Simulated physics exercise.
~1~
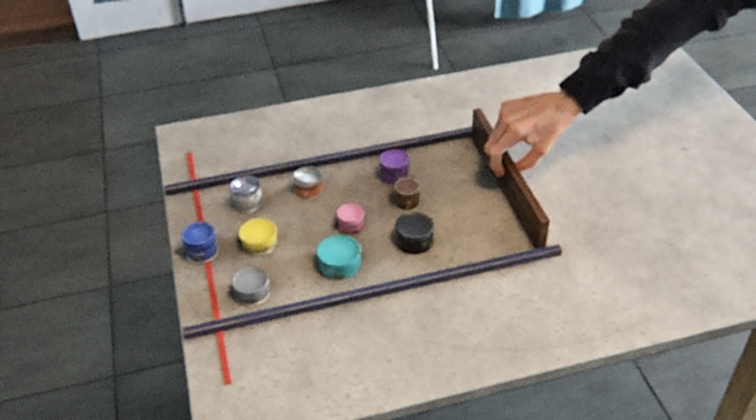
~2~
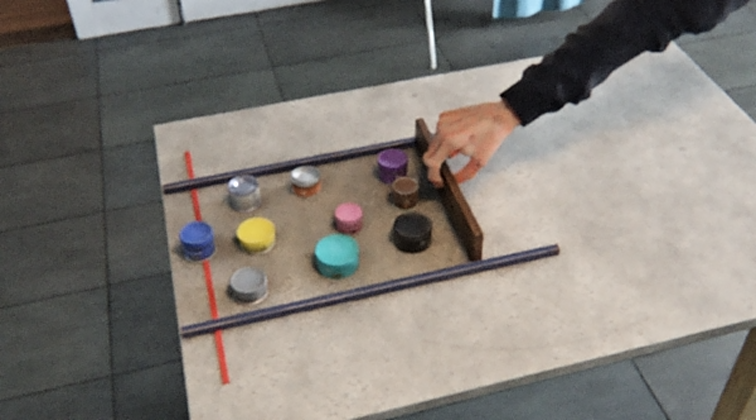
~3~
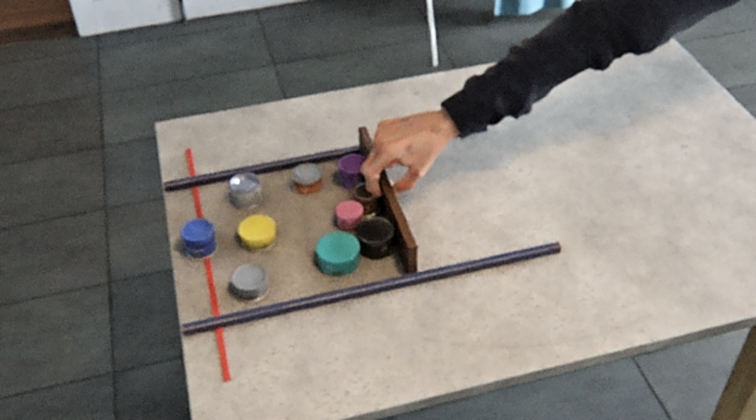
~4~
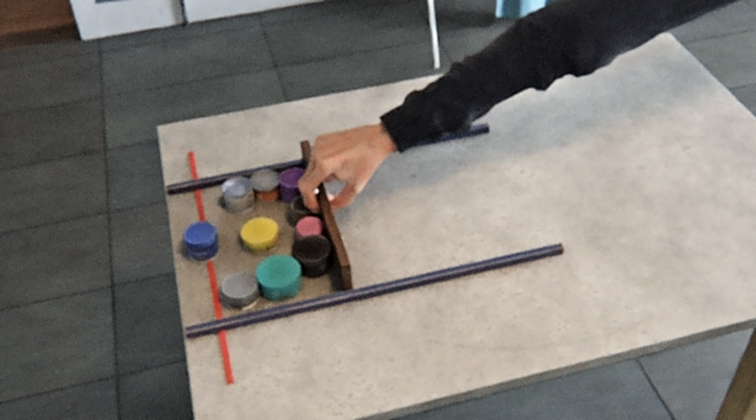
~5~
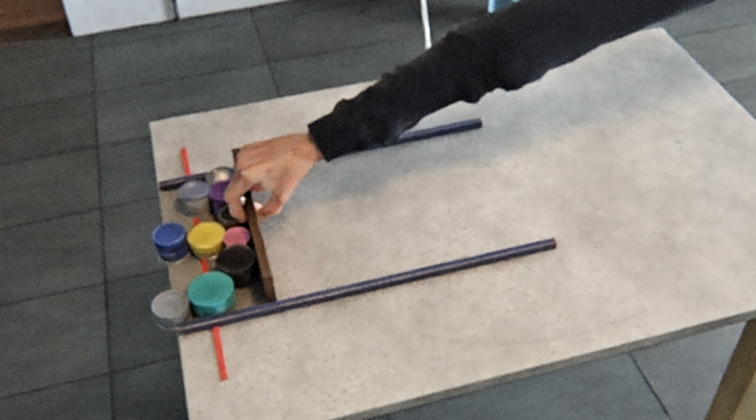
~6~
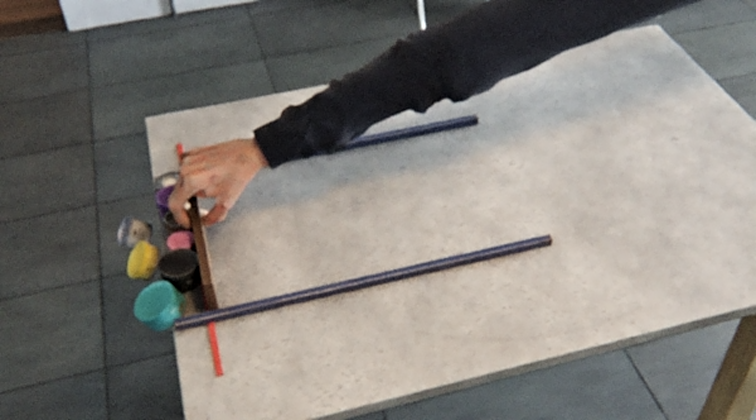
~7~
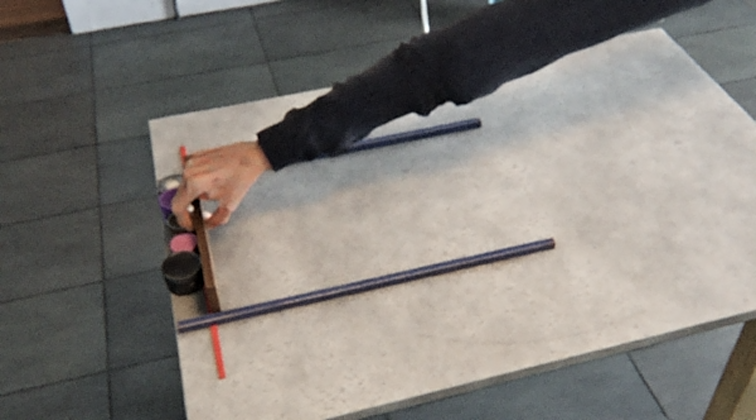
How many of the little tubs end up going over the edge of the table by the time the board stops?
Five or more of them go over, including the turquoise, yellow and blue ones.
